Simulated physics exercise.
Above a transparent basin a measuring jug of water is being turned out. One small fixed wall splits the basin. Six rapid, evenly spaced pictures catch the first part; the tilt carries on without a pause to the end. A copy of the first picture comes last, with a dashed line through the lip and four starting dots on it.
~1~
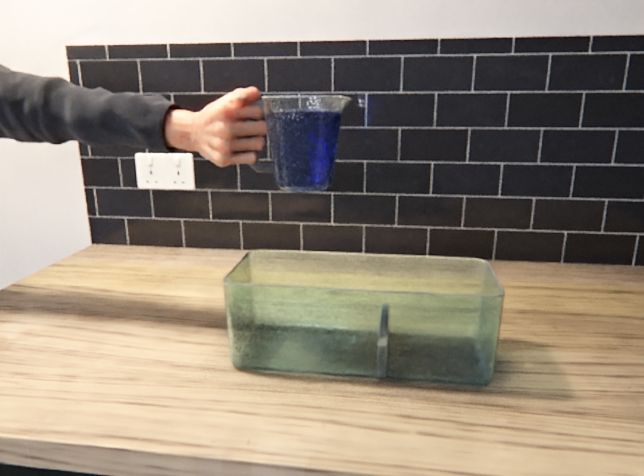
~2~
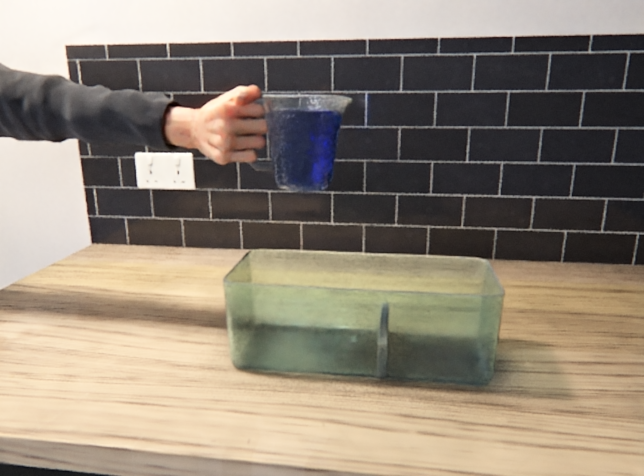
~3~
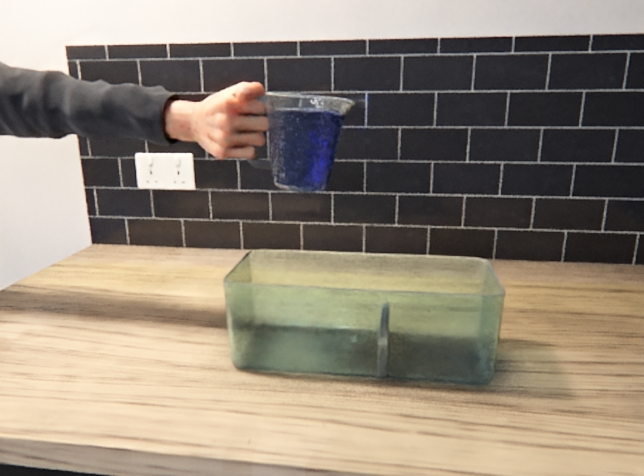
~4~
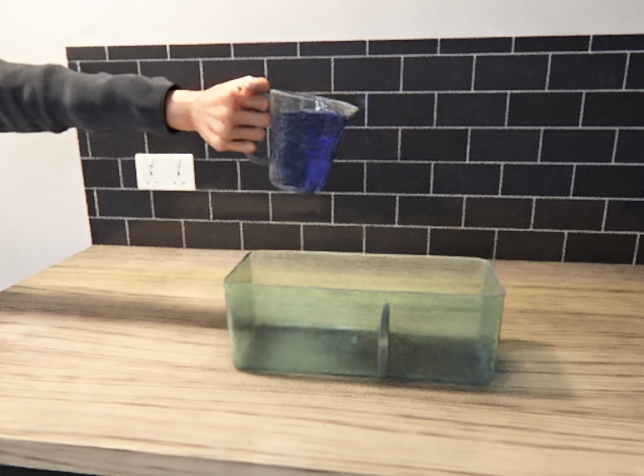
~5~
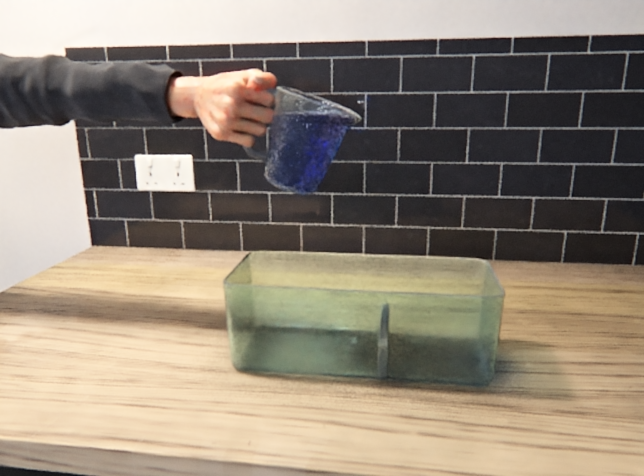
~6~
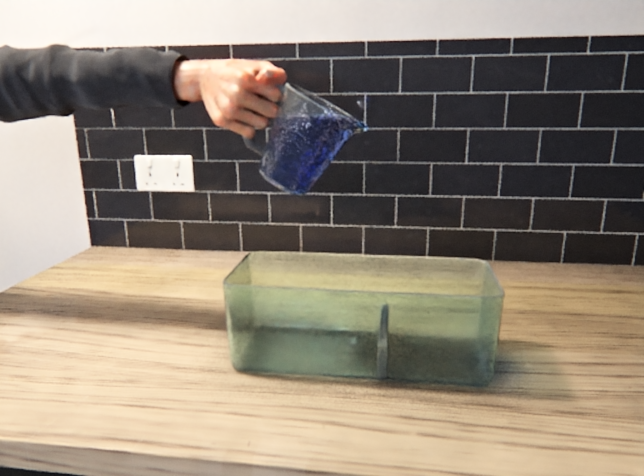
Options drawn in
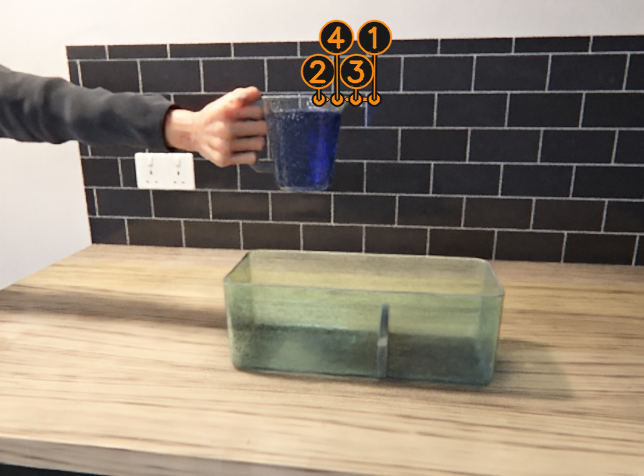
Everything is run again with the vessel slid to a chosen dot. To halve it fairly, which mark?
2 works best here.
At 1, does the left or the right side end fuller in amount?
More ends on the right.
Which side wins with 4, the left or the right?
The right one.
On the marked copy, 1 at (374, 99); 2 at (319, 99); 3 at (355, 99); 4 at (337, 99).
If 1 is chosen, about 3 % ends left of the wall and 96 % right of it.
If 2 is chosen, about 48 % ends left of the wall and 50 % right of it.
If 3 is chosen, about 3 % ends left of the wall and 95 % right of it.
If 4 is chosen, about 9 % ends left of the wall and 90 % right of it.
